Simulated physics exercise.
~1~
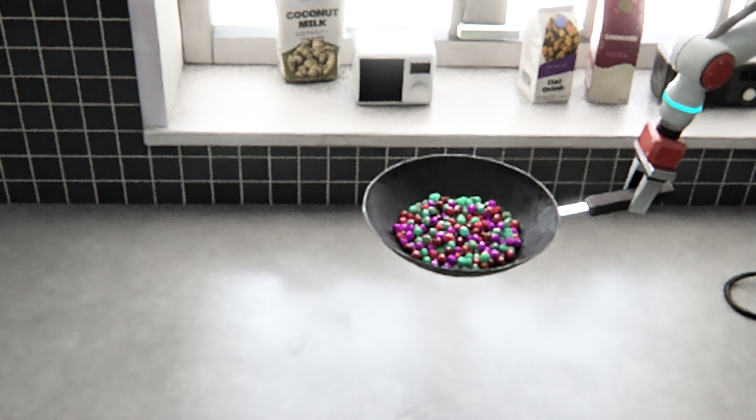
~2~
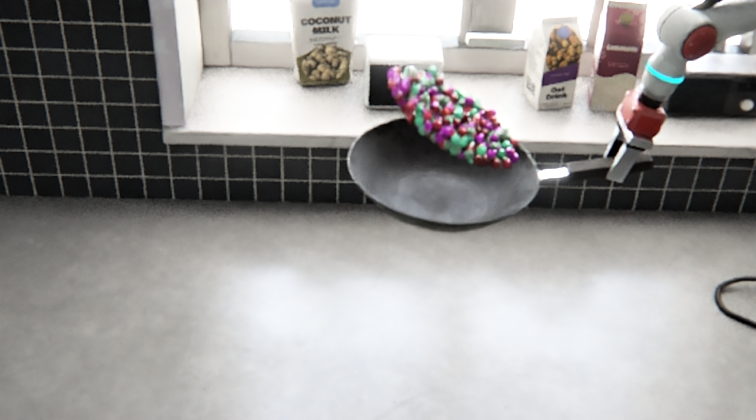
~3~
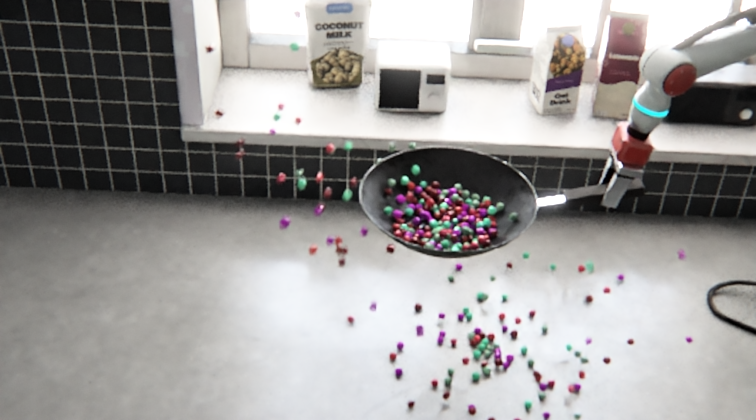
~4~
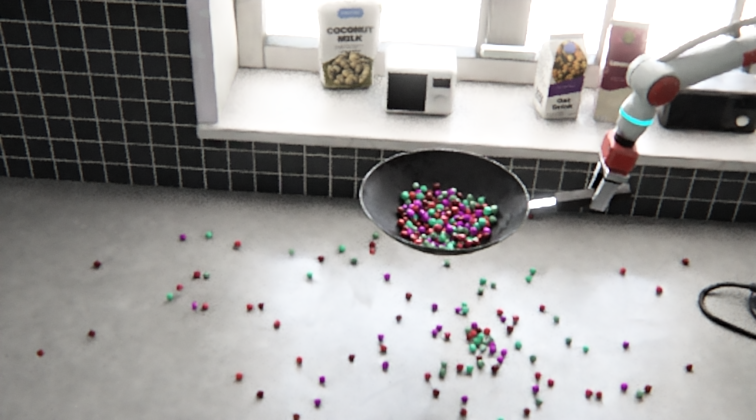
The footage shows a robot arm tossing small round red, green and purple sweets up from a dark wok above a grey counter; some fall back in while many spill and scatter, ending with a heap in the wok and the rest strewn across the counter.
